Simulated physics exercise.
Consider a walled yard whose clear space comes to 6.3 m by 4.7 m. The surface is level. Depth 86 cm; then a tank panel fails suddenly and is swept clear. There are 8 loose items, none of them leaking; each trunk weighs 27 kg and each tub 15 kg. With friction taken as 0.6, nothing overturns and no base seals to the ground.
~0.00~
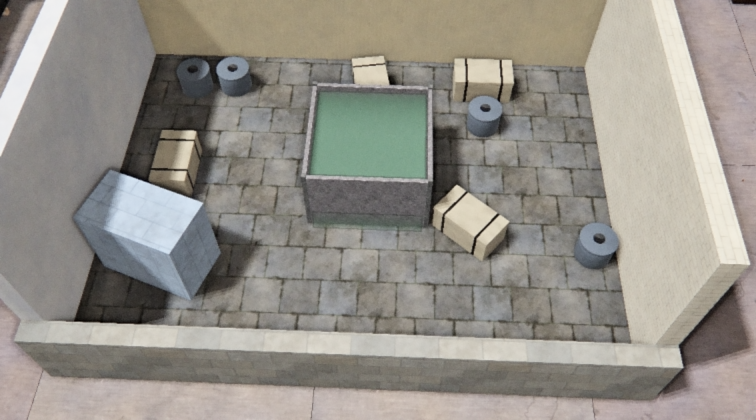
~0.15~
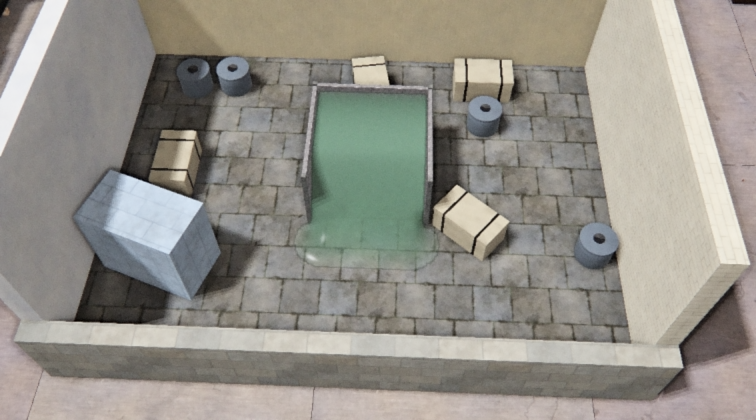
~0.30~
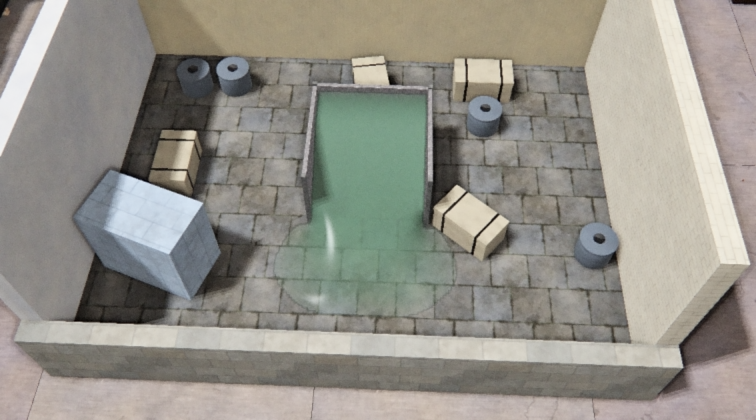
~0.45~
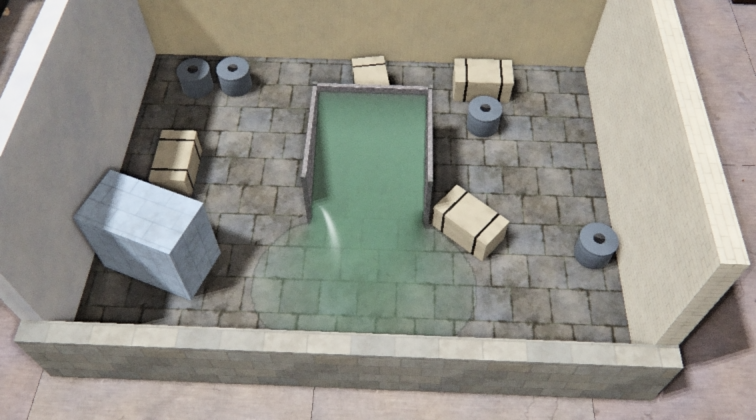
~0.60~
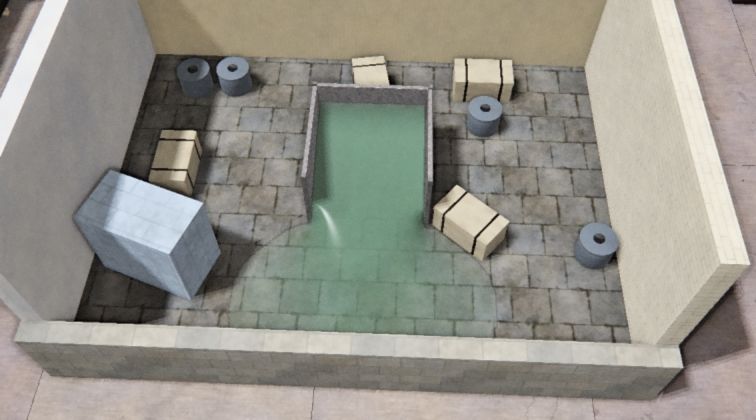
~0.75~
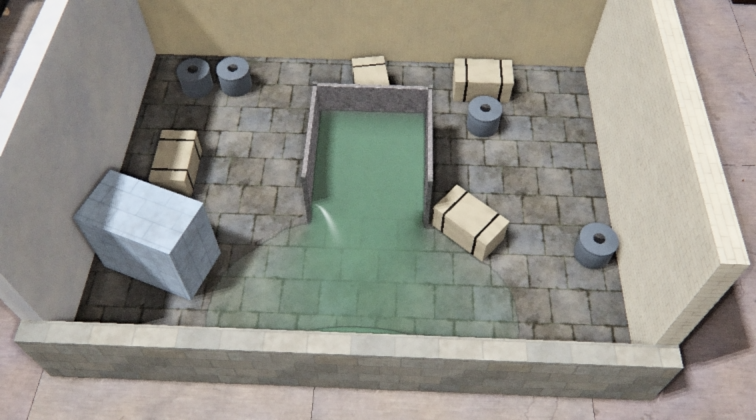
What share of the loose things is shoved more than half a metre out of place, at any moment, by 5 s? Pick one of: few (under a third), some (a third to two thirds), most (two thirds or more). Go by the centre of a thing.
Few.
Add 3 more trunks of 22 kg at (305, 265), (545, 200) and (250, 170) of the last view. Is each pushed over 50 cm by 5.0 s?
First goes beyond, second goes beyond, third stays inside.
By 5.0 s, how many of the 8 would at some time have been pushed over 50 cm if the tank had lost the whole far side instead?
In that case 6 of them.
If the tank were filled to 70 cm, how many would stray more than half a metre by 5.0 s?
The count would be 1.
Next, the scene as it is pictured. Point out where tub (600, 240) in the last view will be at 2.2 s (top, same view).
Position: About (570, 214).
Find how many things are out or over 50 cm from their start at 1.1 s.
By that time the total stands at 0.
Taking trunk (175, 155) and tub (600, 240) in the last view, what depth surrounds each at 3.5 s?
Around 4 cm and 5 cm.
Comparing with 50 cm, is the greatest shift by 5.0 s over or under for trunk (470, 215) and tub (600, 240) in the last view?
Result, in order: Not exceeded; exceeded.
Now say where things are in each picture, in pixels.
In the first picture, a trunk at (173, 155) rests on the ground; a trunk at (484, 71), on the bottom; water covers 2.0 m2; 0 of 8 have shifted.
In the second picture, a trunk at (173, 155) rests on the ground; a trunk at (484, 71) rests on the ground; 2.9 m2 under water; 0 of 8 have shifted.
In the third picture, a trunk at (173, 155) rests on the ground; a trunk at (484, 71) rests on the ground; water covers 4.2 m2; 0 of 8 have shifted.
In the fourth picture, a trunk at (173, 155), on the bottom; a trunk at (484, 71) rests on the ground; 5.8 m2 under water; 0 of 8 have shifted.
In the fifth picture, a trunk at (173, 155), on the bottom; a trunk at (484, 71) rests on the ground; water covers 6.7 m2; 0 of 8 have shifted.
In the sixth picture, a trunk at (173, 155) rests on the ground; a trunk at (484, 71), on the bottom; 7.2 m2 under water; 0 of 8 have shifted.
After 1.1 s 0 of 8 are over 50 cm from their spots; 0 afloat.
After 2.2 s 0 of 8 are over 50 cm from their spots; 0 afloat.
After 3.5 s 1 of 8 are over 50 cm from their spots; 0 afloat.
After 5.0 s 1 of 8 are over 50 cm from their spots, and 1 have been at some point; 0 afloat.
